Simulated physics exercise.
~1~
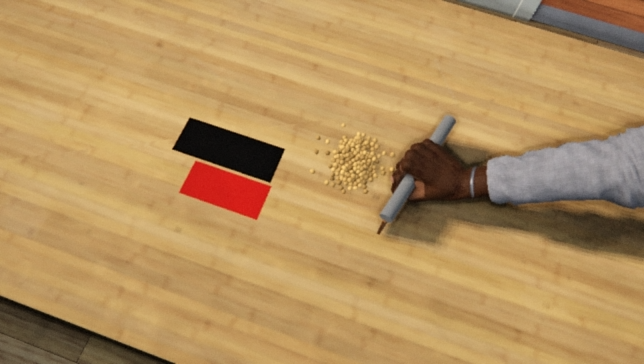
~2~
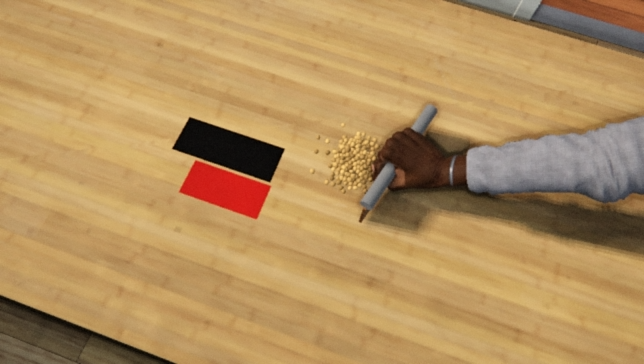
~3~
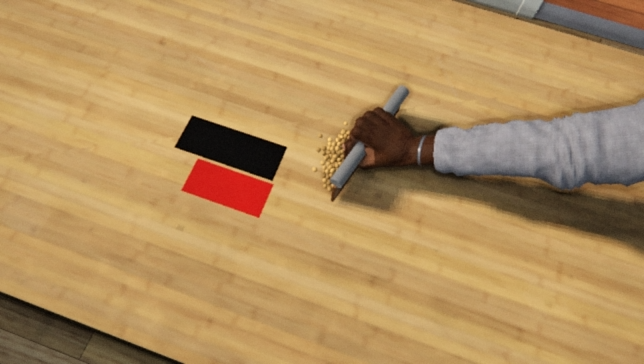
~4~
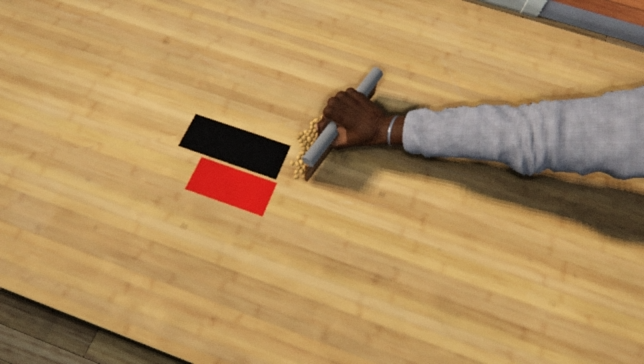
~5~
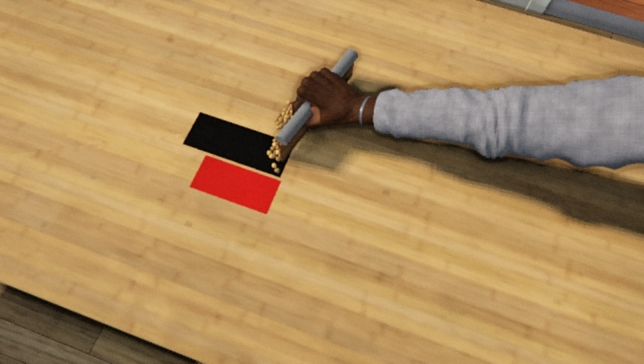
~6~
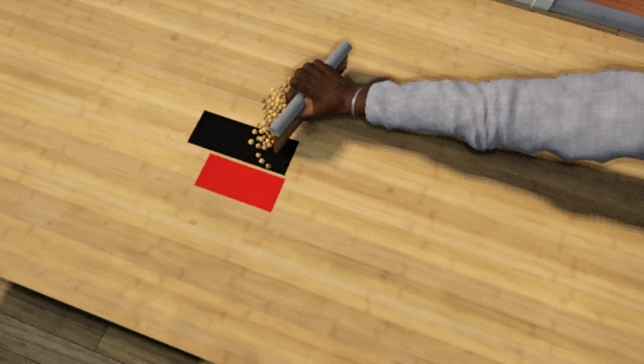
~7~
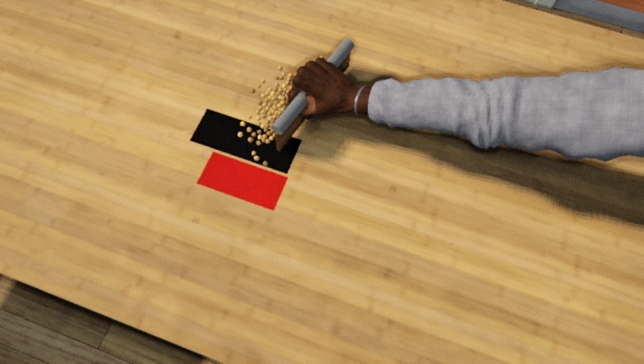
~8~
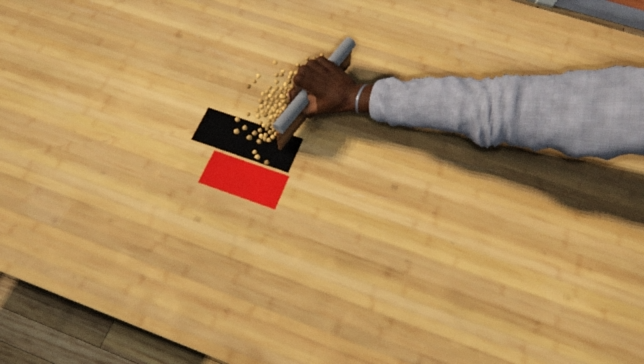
On a pale wooden tabletop, a black mat and a red mat lie side by side, with a loose pile of dried chickpeas to their right. A hand in a gray sleeve grips a gray scraper just beyond the pile and begins pushing it left and slightly upward. The chickpeas bunch along the blade as it nears the mats. The scraper reaches the right end of the black mat and stops, while the chickpeas spread out ahead of it. At the end, a few rest on the black mat, most lie on bare wood above it, and the red mat stays empty.
